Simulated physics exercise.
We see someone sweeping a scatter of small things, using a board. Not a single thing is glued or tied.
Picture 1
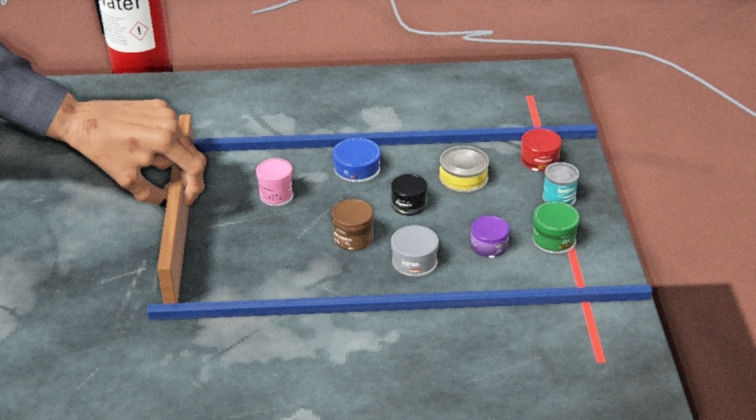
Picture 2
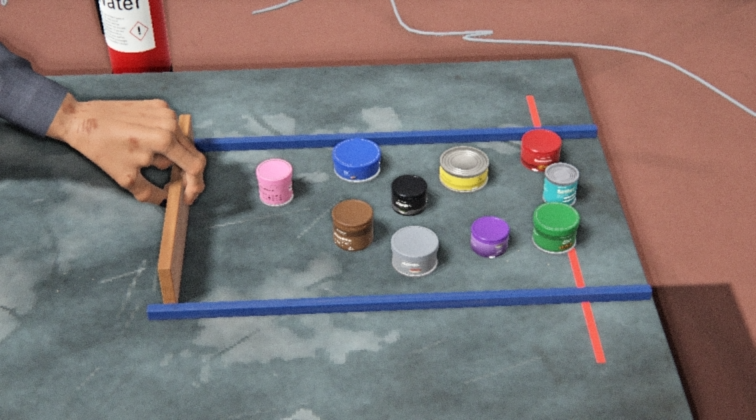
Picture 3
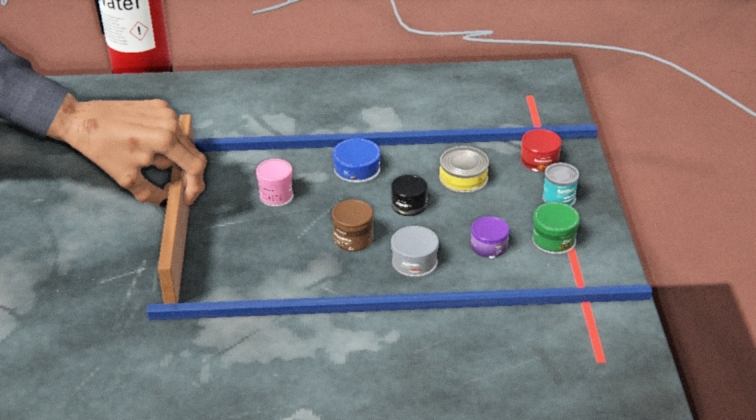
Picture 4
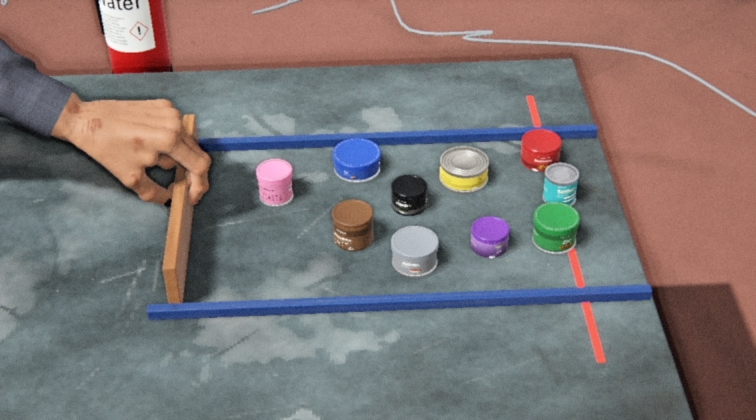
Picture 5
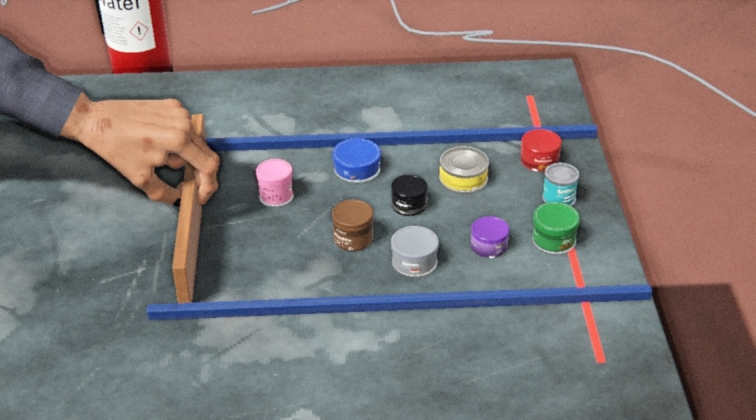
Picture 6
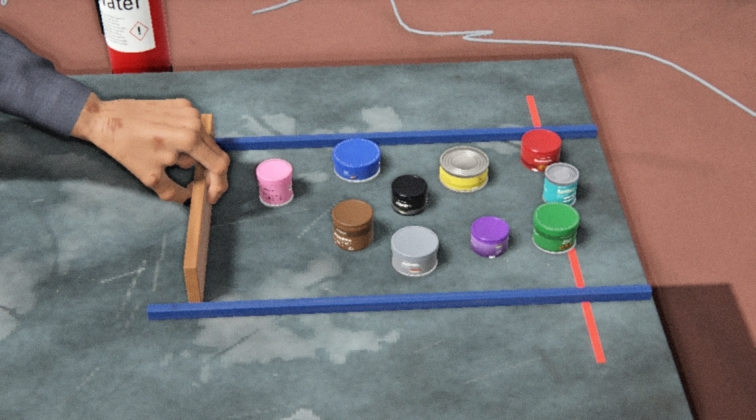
On a mottled grey tabletop, a hand slides an upright wooden board slightly right toward ten small tubs, which stay still.
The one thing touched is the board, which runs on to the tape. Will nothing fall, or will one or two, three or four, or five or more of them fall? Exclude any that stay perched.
The tally of drops is under three, yet not nought.
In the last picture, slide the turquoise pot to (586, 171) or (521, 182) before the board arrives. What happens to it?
One place after the other: It ends up falling; it keeps its spot.
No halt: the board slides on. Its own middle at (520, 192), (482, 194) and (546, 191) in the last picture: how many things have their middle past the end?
It would be 0, 0 and 1.
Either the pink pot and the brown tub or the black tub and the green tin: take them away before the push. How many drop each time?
In order, the numbers are 1 and 1.
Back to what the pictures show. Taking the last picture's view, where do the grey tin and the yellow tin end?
Approximately (598, 249) for one, approximately (610, 171) for the other.
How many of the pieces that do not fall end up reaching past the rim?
I'd say 3 of them.
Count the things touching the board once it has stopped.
Well, it touches 5.
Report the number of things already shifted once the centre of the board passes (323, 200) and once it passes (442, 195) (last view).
Tally at point one: 1; at point two: 7.
Soon after, none off yet; turquoise pot at rest near (560, 186); red tub at rest near (541, 150); green tin at rest near (555, 228).
By the end, the number that fall off is one or two; fallen, green tin and red tub.
